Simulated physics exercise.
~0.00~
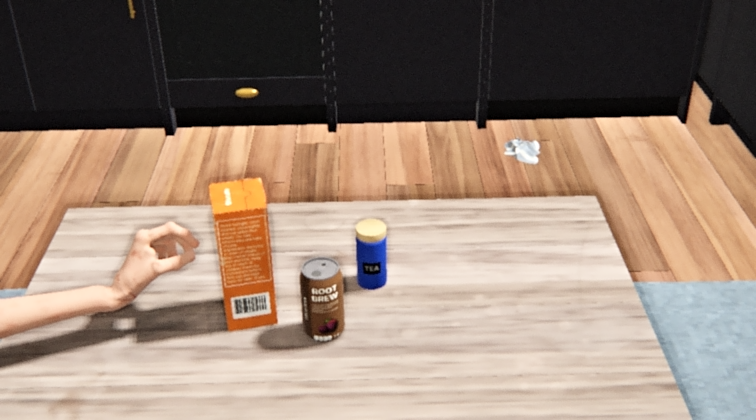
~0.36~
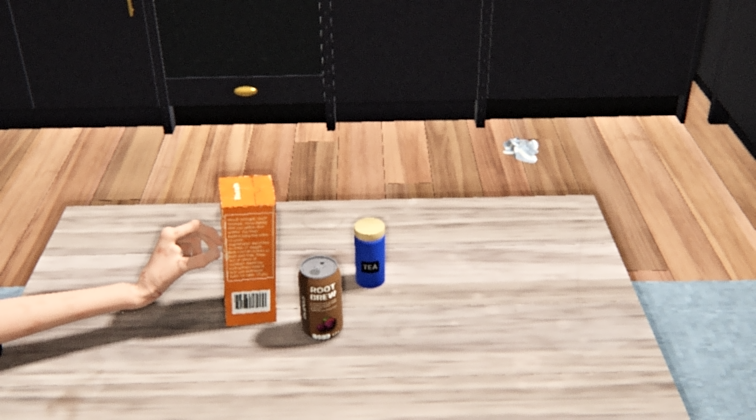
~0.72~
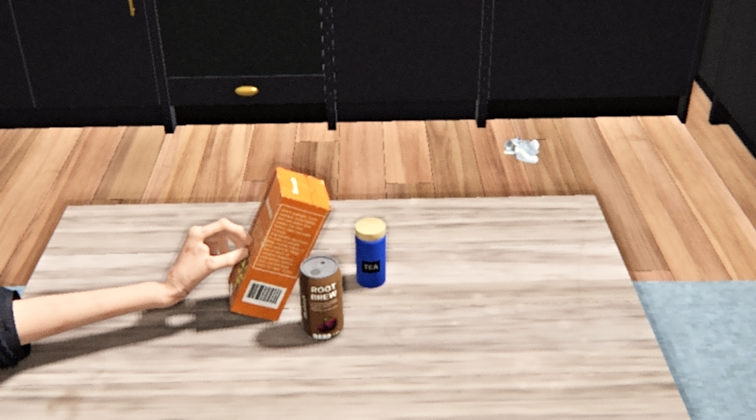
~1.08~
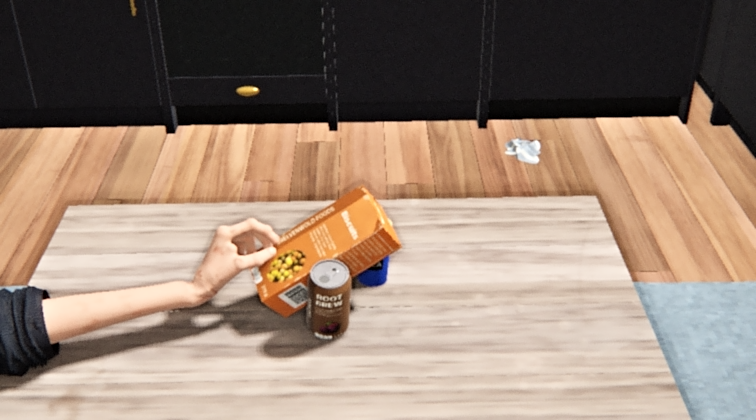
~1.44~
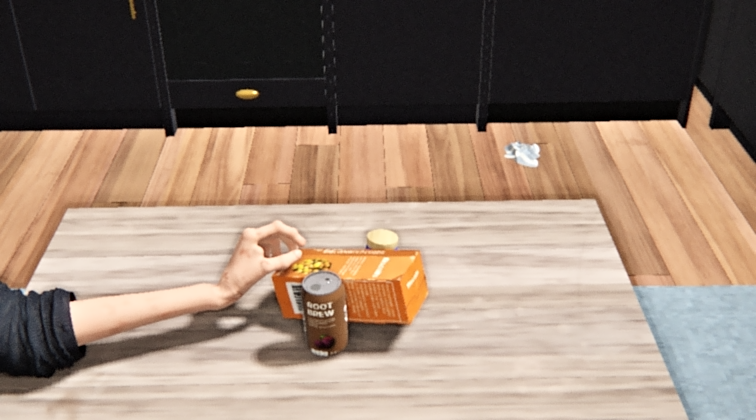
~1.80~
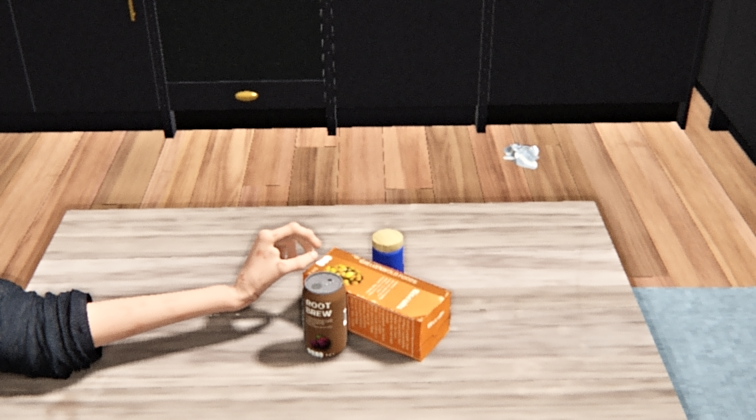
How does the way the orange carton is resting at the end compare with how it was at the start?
The orange carton stood upright at the start, but by the end it was lying on its side on the table.
